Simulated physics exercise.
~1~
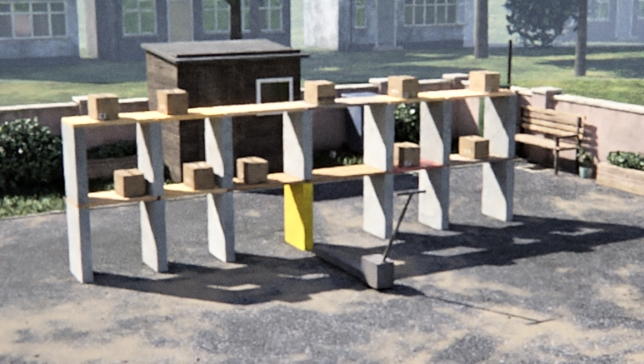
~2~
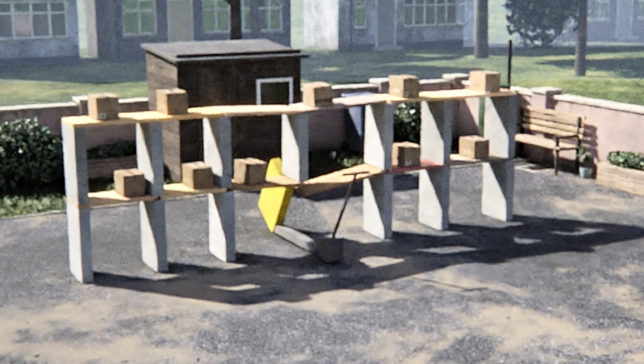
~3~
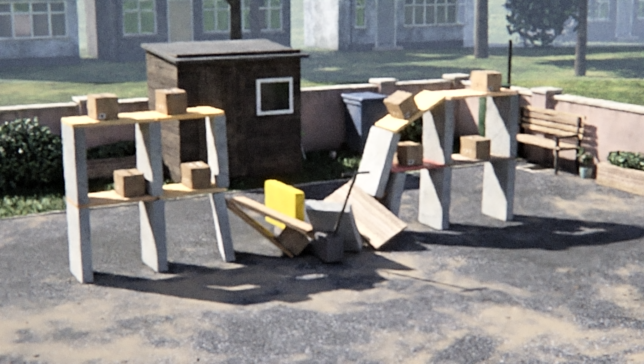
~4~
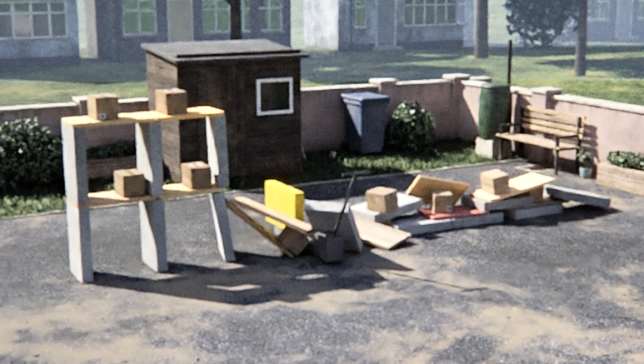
In a paved yard beside a dark shed, a low jack knocks out the yellow upright of a two-tier board shelf holding cartons; the middle spans collapse, then the right side topples into a heap, leaving only the left section standing with its cartons.
